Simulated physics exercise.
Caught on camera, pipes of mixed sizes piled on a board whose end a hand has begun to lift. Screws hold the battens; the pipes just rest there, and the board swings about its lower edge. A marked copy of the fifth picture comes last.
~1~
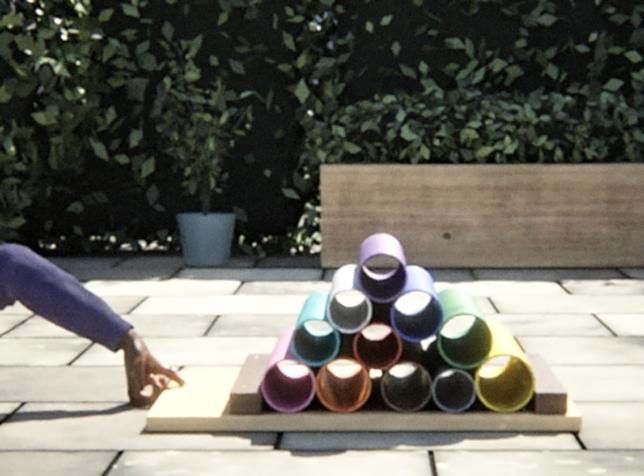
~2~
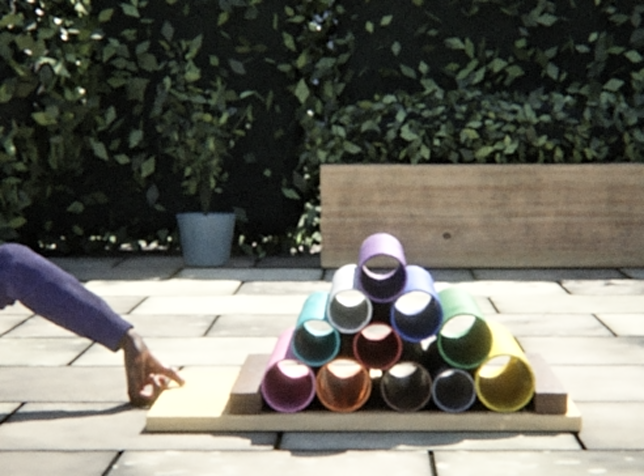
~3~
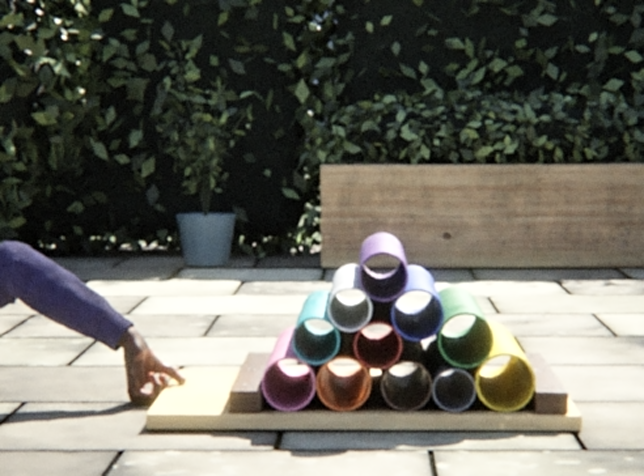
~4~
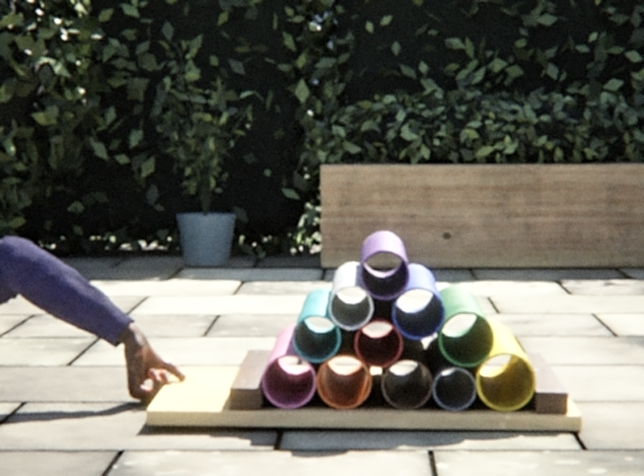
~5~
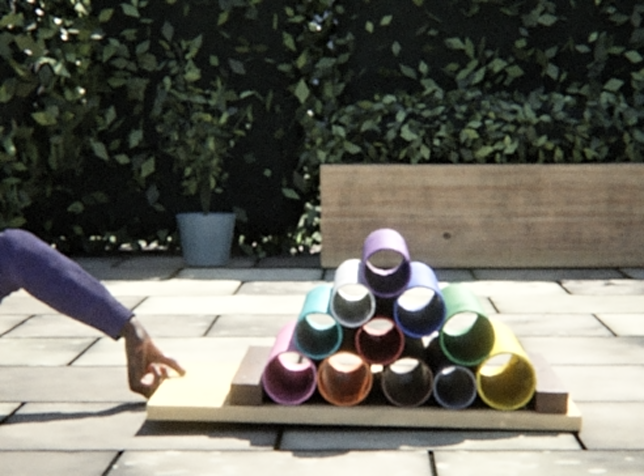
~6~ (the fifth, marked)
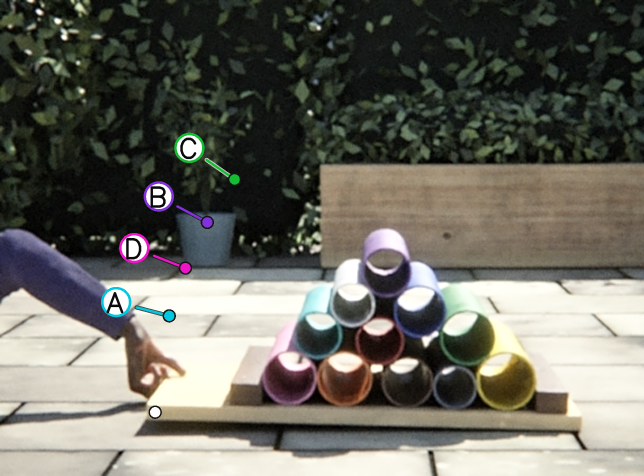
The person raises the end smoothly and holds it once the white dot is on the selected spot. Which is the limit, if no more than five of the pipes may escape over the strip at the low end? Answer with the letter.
No higher than B.
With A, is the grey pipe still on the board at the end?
The grey pipe: Yes.
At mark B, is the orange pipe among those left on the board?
Yes.
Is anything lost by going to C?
At C: Yes.
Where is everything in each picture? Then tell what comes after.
Board (363, 389); pink pipe (288, 386); orange pipe (343, 385), in the first picture.
Orange pipe (343, 385); brown pipe (407, 387), in the second picture.
Board (364, 388); yellow pipe (506, 382), in the third picture.
Board (364, 386); pink pipe (289, 381); orange pipe (344, 382), in the fourth picture.
Board (364, 383); pink pipe (290, 377); orange pipe (344, 378), in the fifth picture.
On the marked copy, A at (169, 316); B at (207, 222); C at (234, 180); D at (186, 268); the white dot at (155, 412).
With B. Early on, board at 22°.
Further on, board at 28°.
At the end, board at 28°, four over the low batten (green, red, blue, purple).
As for the rest, A none over the low batten; C six over the low batten; D none over the low batten.
